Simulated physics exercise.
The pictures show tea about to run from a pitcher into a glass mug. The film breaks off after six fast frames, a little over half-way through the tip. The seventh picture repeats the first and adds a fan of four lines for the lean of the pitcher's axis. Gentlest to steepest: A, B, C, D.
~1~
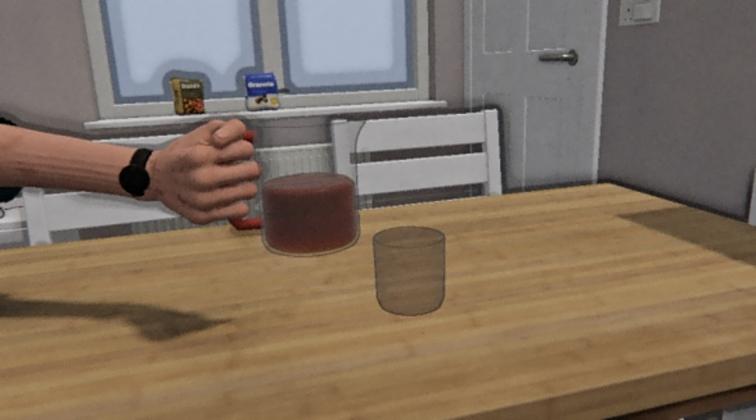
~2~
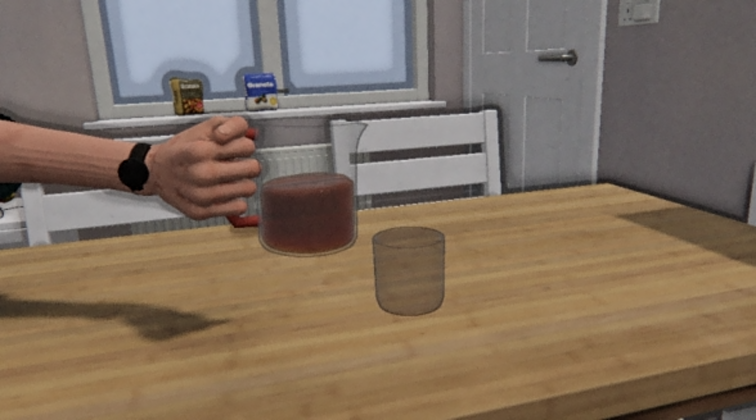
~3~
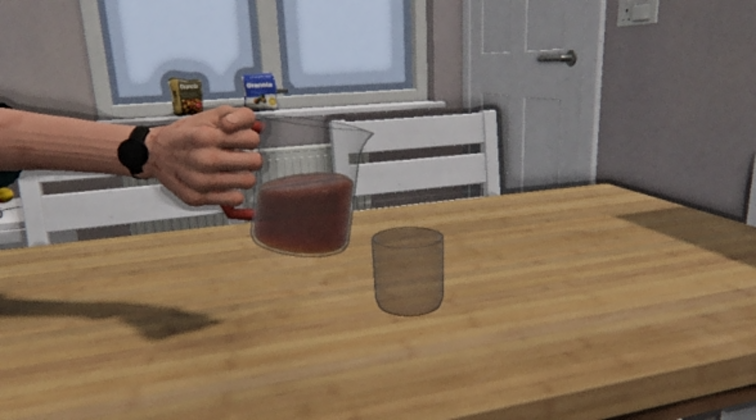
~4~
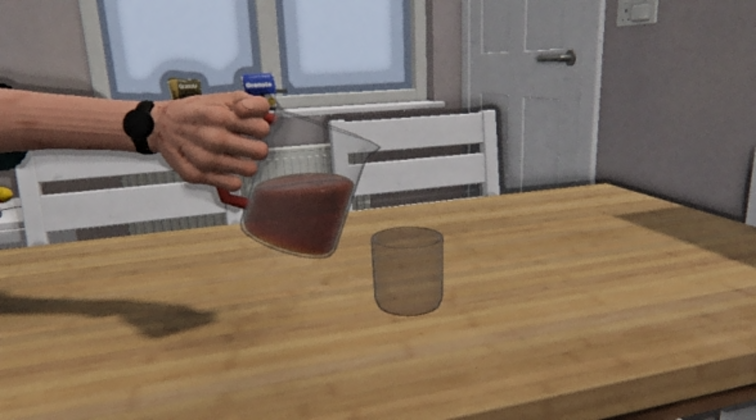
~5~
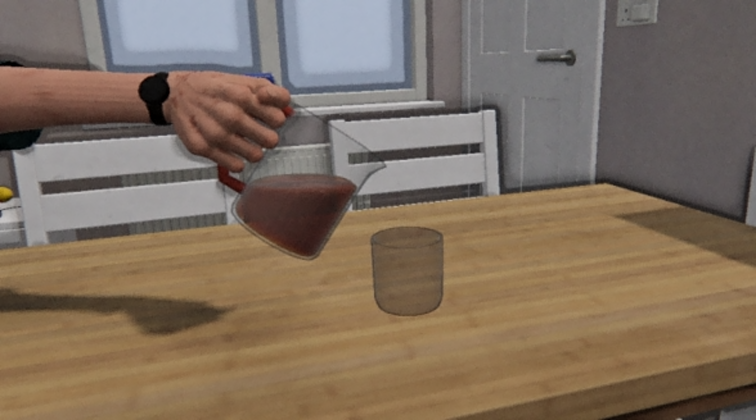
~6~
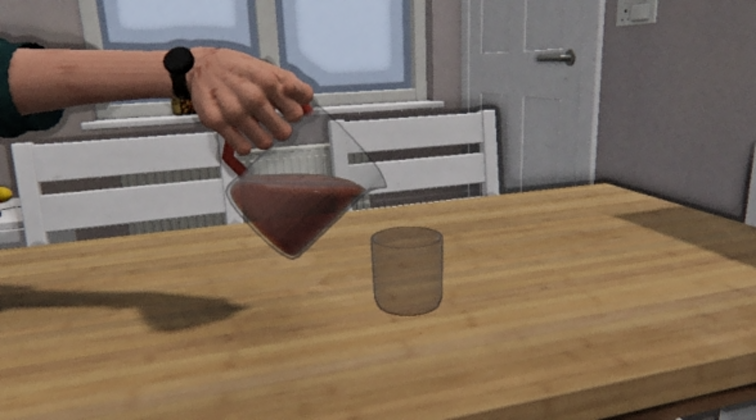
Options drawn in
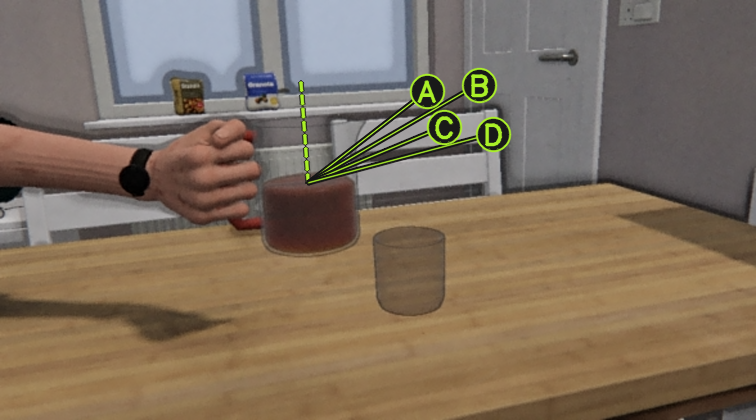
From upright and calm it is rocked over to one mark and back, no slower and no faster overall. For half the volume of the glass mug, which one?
The best tilt is C.
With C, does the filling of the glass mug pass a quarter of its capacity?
Yes, it does.
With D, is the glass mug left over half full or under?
Over.
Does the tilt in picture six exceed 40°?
Yes, it does.
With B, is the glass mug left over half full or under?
Under.
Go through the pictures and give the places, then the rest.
Upright, lip at (363, 121); rim of the glass mug round (409, 236); nothing has left yet, in the first picture.
Tipped about 3°, lip at (365, 124); nothing has left yet, in the second picture.
Tipped about 10°, lip at (371, 132); nothing has left yet, in the third picture.
Tipped about 22°, lip at (379, 146); nothing has left yet, in the fourth picture.
Tipped about 36°, lip at (384, 165); nothing has left yet, in the fifth picture.
Tipped about 51°, lip at (384, 185); nothing has left yet, in the sixth picture.
On the marked copy, A at (413, 101); B at (463, 92); C at (428, 132); D at (476, 137).
With A, the glass mug ends with about 12 % of what it can hold.
With B, the glass mug ends with about 30 % of what it can hold.
With C, the glass mug ends with about 52 % of what it can hold.
With D, the glass mug ends with about 73 % of what it can hold; 3 % of the tea is spilt.
